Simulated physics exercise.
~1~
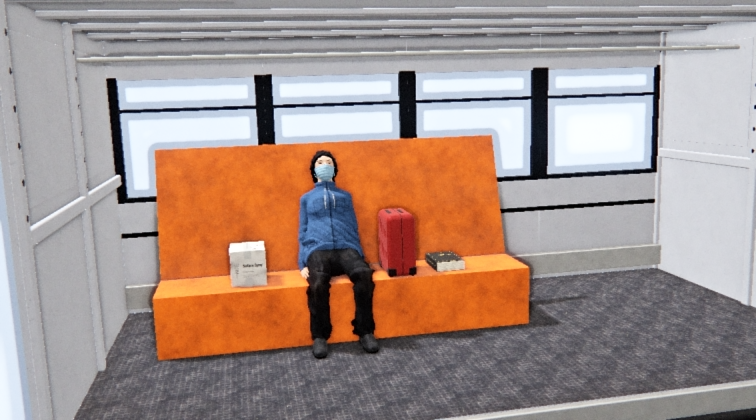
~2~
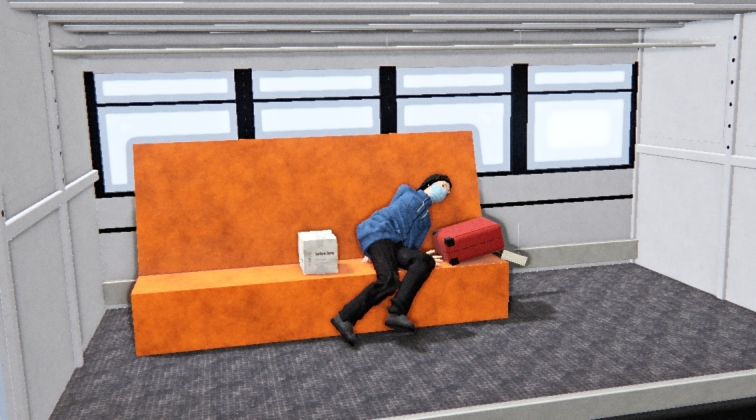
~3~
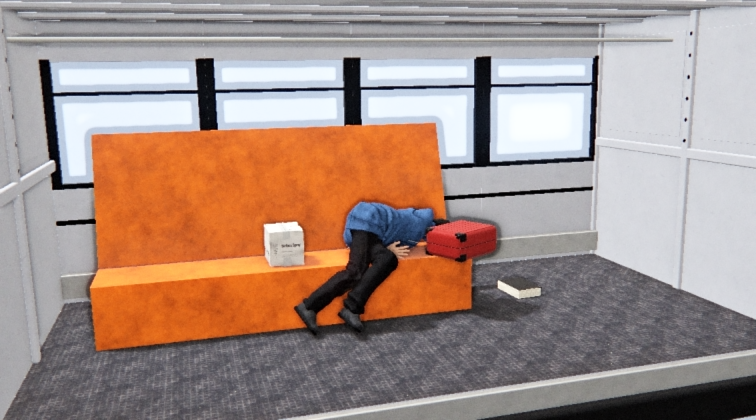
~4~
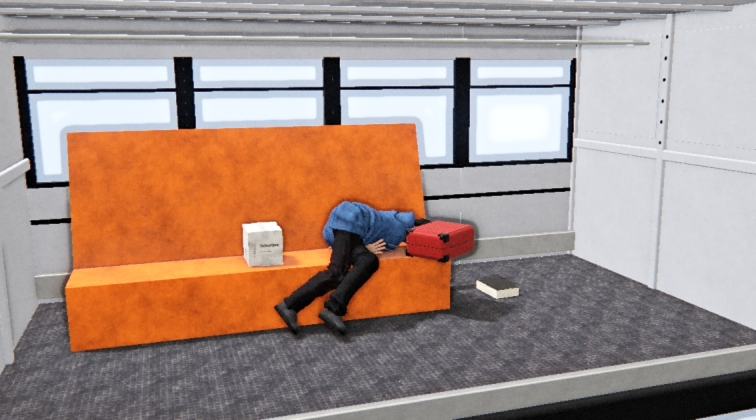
In a train carriage, a masked passenger slept upright on an orange bench until they slumped right, toppling the red suitcase and ending folded over beside it, while a dark folder slid off onto the floor and a white box stayed on the seat.
